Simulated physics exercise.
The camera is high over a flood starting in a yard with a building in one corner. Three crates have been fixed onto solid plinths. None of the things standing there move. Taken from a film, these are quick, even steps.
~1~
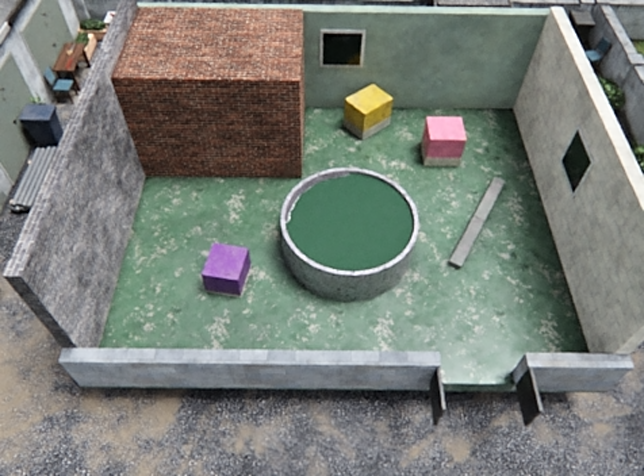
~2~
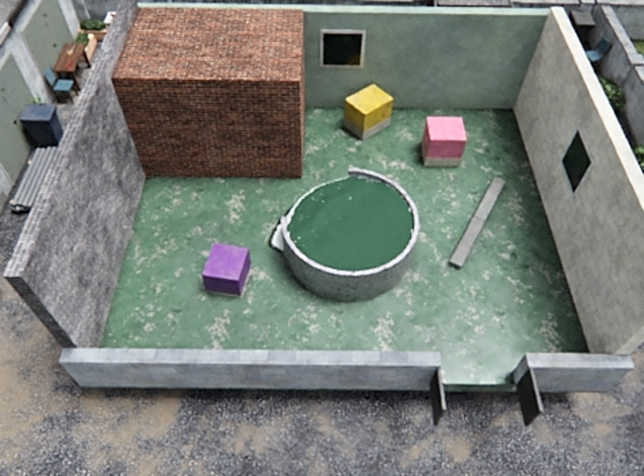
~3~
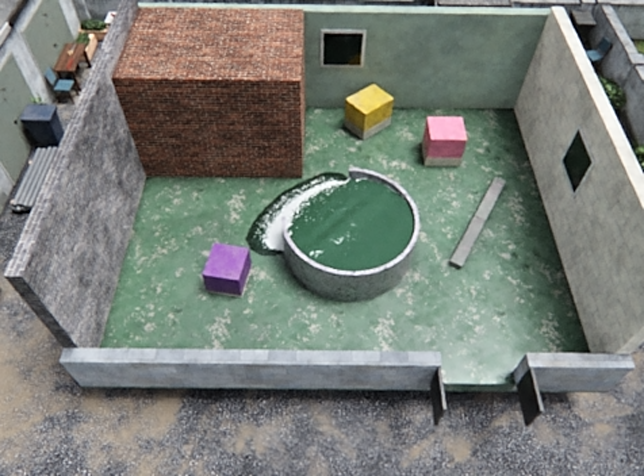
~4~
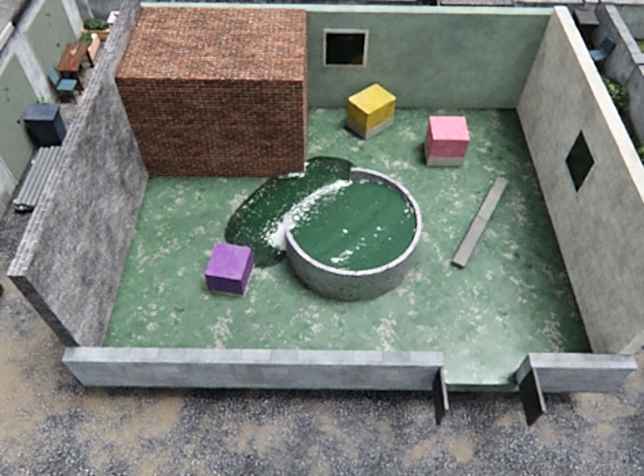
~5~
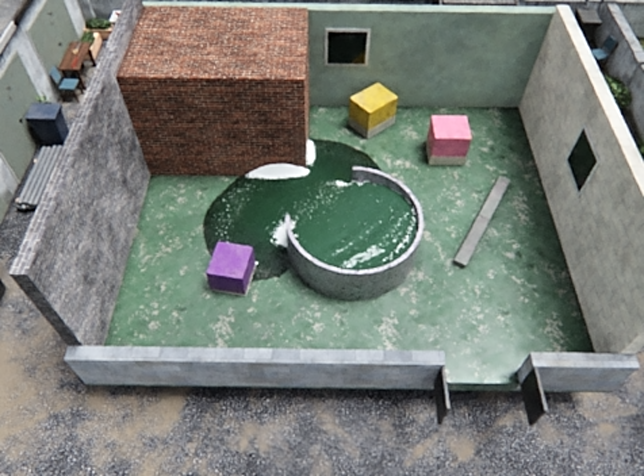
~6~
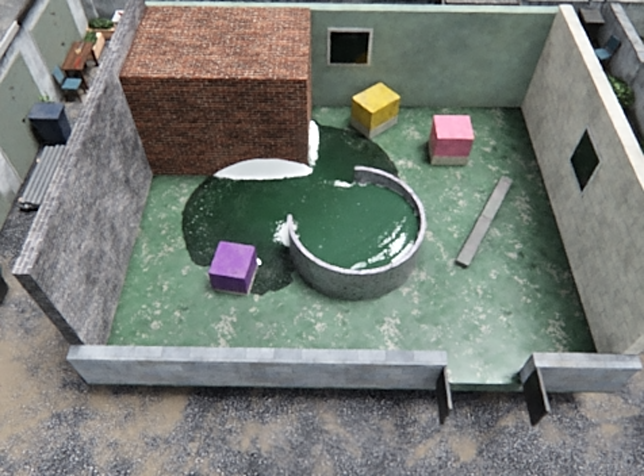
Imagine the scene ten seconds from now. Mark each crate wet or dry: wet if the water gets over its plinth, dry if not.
Purple crate wet, pink crate dry, yellow crate wet.
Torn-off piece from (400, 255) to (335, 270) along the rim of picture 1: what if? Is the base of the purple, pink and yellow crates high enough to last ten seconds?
Here goes: Purple crate - hit; pink crate - left alone; yellow crate - left alone.
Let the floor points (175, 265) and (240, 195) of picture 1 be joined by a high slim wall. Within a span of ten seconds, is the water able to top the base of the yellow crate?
Looking at it, the yellow one gets reached in the end.
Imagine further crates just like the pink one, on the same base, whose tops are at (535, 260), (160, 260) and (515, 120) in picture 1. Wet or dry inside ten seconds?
Stays clear, gets flooded, stays clear.
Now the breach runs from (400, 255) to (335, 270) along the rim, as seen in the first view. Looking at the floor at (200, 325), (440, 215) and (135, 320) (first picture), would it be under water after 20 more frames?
Okay, the first is waterlogged, the next is left untouched, and the last is waterlogged.
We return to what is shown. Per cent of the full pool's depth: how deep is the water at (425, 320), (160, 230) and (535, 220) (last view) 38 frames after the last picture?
First spot roughly 8 %, second 18 %, third 2 %.
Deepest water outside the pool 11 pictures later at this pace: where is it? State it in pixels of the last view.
My finger goes to (162, 175).
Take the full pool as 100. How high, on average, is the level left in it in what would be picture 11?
Somewhere around 54 %, give or take.
A moment on, water covers 25 % of the floor; the purple crate water round its plinth, the pink crate not reached, the yellow crate water round its plinth.
Next, water covers 30 % of the floor; the purple crate water round its plinth, the pink crate water round its plinth, the yellow crate water round its plinth.
Then, water covers 50 % of the floor; the purple crate water round its plinth, the pink crate water round its plinth, the yellow crate water round its plinth.
Later, water covers 90 % of the floor; the purple crate water round its plinth, the pink crate water round its plinth, the yellow crate water round its plinth.
In the end, water covers 100 % of the floor; the purple crate was topped, the pink crate stayed above the water, the yellow crate was topped.
